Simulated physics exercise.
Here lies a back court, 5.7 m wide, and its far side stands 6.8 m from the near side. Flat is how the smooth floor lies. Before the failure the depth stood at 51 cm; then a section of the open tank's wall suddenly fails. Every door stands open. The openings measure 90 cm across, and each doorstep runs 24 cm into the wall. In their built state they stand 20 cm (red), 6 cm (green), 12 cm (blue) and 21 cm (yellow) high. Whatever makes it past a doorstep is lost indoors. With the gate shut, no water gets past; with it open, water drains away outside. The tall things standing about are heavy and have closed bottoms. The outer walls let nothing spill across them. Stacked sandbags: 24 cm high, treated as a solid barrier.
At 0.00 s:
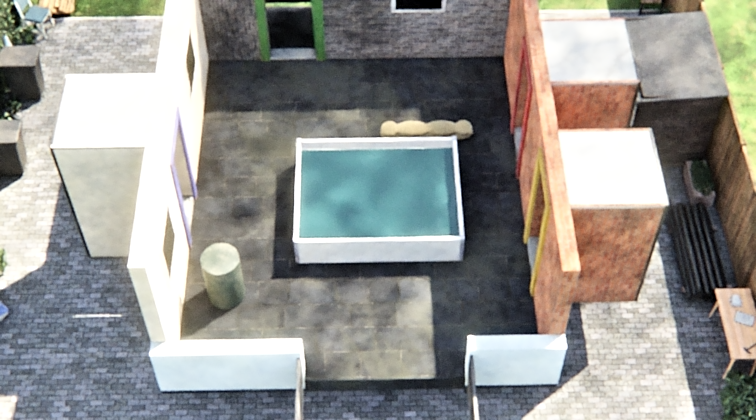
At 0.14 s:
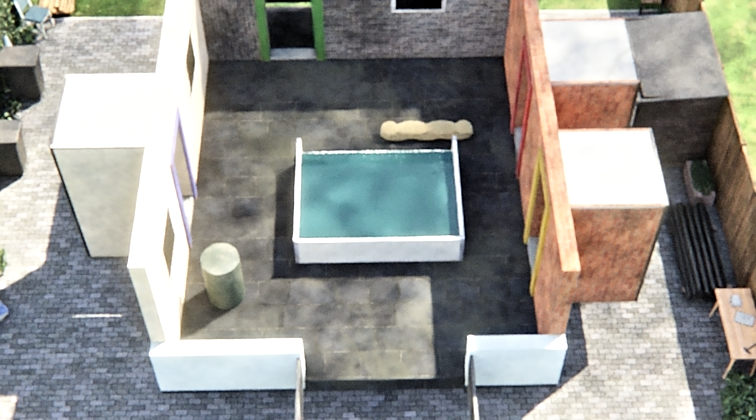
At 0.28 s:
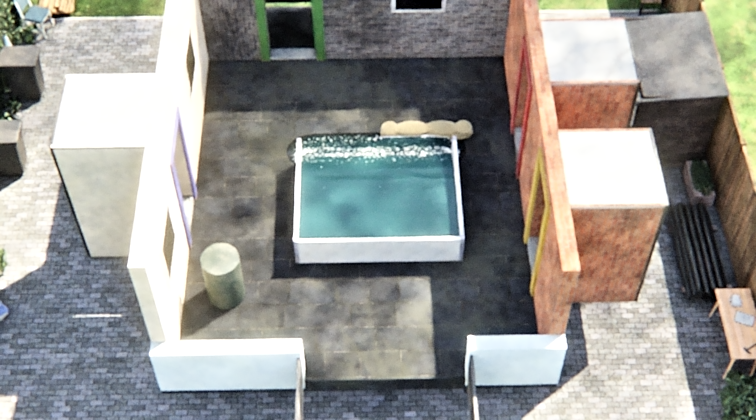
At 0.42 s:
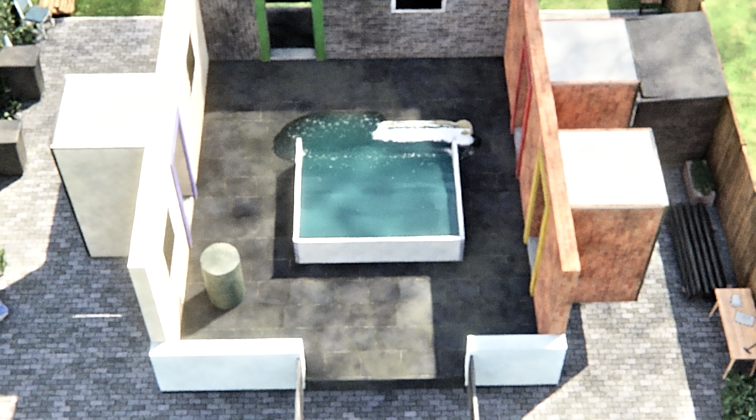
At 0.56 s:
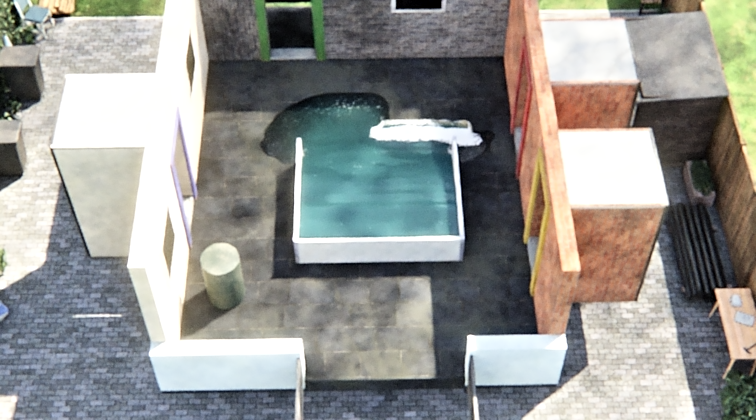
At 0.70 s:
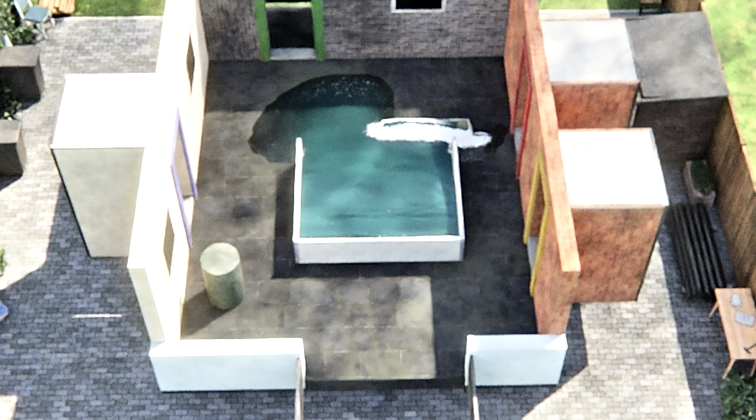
Water pours from the tank's far side, surges over the sandbags and spreads across the dark floor.
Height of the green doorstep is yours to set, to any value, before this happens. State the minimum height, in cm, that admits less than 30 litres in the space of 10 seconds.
20 cm, roughly.
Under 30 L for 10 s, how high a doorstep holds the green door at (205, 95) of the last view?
About 21 cm.
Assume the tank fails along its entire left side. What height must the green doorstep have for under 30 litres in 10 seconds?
Then something near 9.5 cm.
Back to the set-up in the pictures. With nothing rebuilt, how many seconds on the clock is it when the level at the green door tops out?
Approximately 2.4 s.
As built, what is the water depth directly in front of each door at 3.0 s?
At the red door the depth is 18 cm, at green 20 cm, at blue 0 cm and at yellow 3 cm.
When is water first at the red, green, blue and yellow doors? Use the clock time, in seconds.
The red door gets it at 0.9 s, the green door at 1.0 s, the blue door at 4.0 s and the yellow door at 2.0 s.
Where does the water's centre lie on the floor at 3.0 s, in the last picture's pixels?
The water is centred around (370, 145) in the last picture's pixels.
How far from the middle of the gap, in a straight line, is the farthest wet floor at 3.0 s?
Front distance: Approx. 4.4 m.
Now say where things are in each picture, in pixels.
The open tank at (378, 191) is whole and still, 51 cm deep; the green door at (290, 21) is dry, in the first picture.
The front is at a hidden place, 0.2 m from the gap on the far side; 0.3 m2 of floor is wet, 51 cm left at the back, in the second picture.
Water pours out on the far side and has run 0.6 m, to (307, 138); about 11 cm deep outside, 51 cm at the back, in the third picture.
Water pours out on the far side and has run 1.1 m, to (314, 116); about 9 cm deep outside, 51 cm at the back, in the fourth picture.
Water pours out on the far side and has run 1.6 m, to (324, 97); about 8 cm deep outside, 51 cm at the back, in the fifth picture.
The front is at (327, 79), 2.1 m from the gap on the far side; 5.1 m2 of floor is wet, 47 cm left at the back; the green door at (290, 21), 3.1 m from the gap, is still 0.7 m from the nearest water, in the sixth picture.
After 1.4 s water covers 35 % of the floor, deepest (37 cm) near (400, 155); 9 cm at the green door, 7 litres in over its 6 cm doorstep.
After 3.0 s water covers 50 % of the floor, deepest (32 cm) near (209, 65); 20 cm at the green door, 161 litres in over its 6 cm doorstep.
After 10.0 s water covers 95 % of the floor, deepest (12 cm) near (499, 61); 10 cm at the green door, 360 litres in over its 6 cm doorstep.
At the green door as built, the water arrived by 1.0 s and peaked near 22 cm at 2.4 s.
With a doorstep of 18 cm, 49 litres would have come in within the 10 s; with 24.5 cm, 8 litres. So under 30 litres takes about 20 cm.
